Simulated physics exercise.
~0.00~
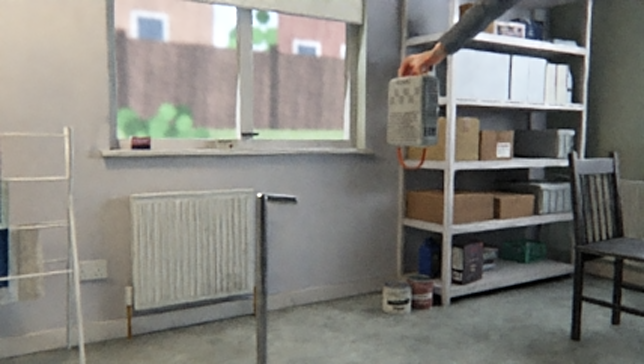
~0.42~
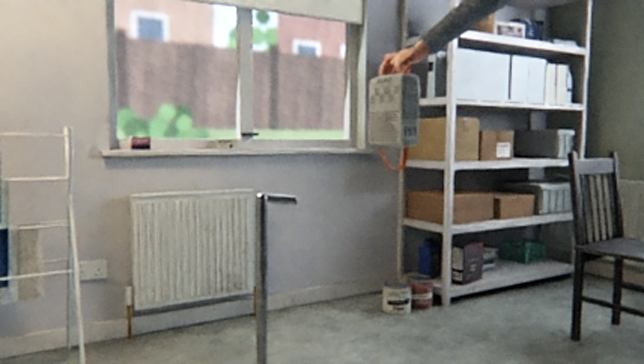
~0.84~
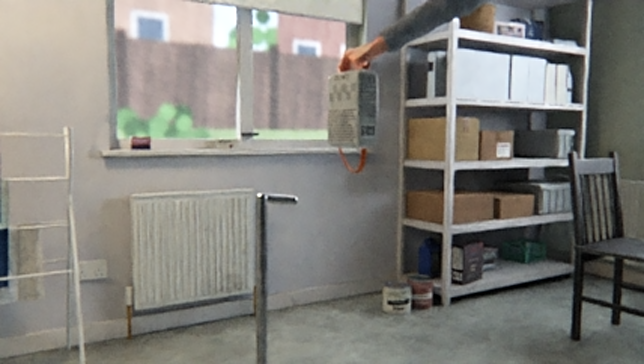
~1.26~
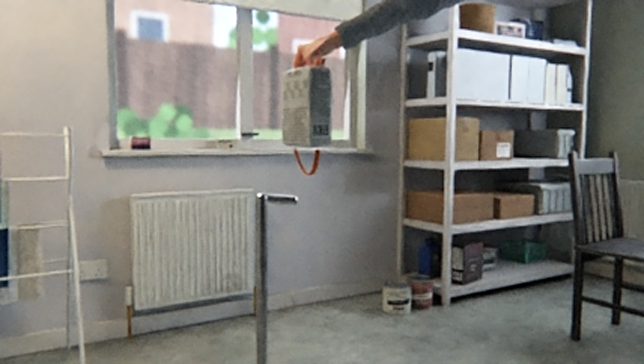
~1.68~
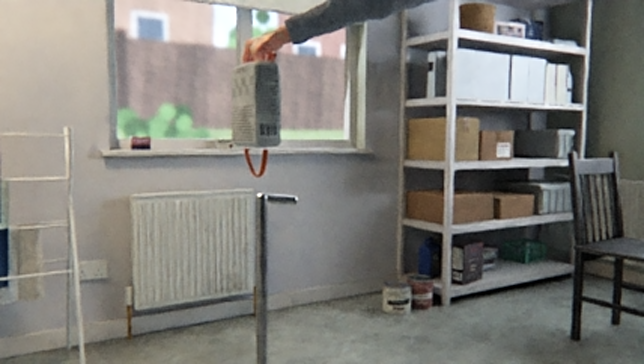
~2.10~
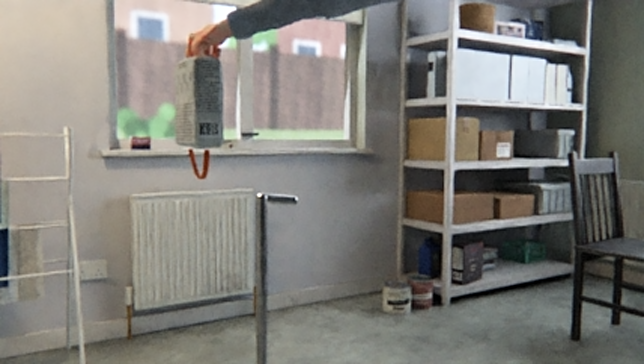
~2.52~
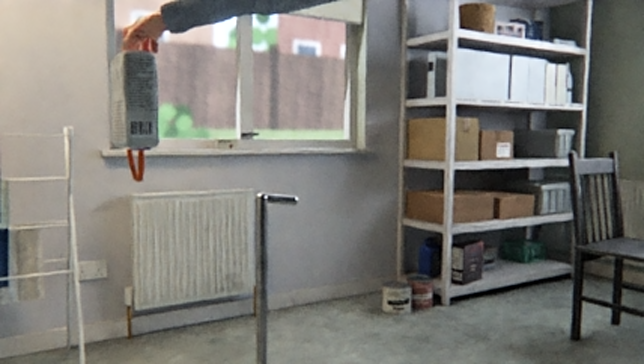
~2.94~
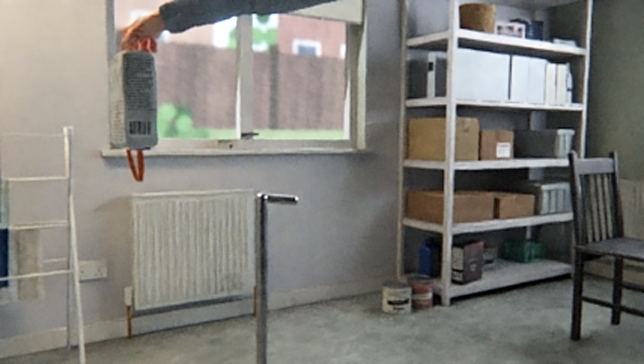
The clip opens on a room with a window, a white radiator, crowded shelves and a dark chair, where a hand holds a pale bag in front of the shelves, an orange-red loop dangling beneath it. The arm, reaching in from the upper right, carries the bag steadily left, away from the shelves and toward the window. The bag nears the metal post with a short hook at its top, staying upright. It passes above the post, and the loop clears the hook without catching. The hand continues left and finally holds still, with the bag hanging at the window's left side, well past the post.
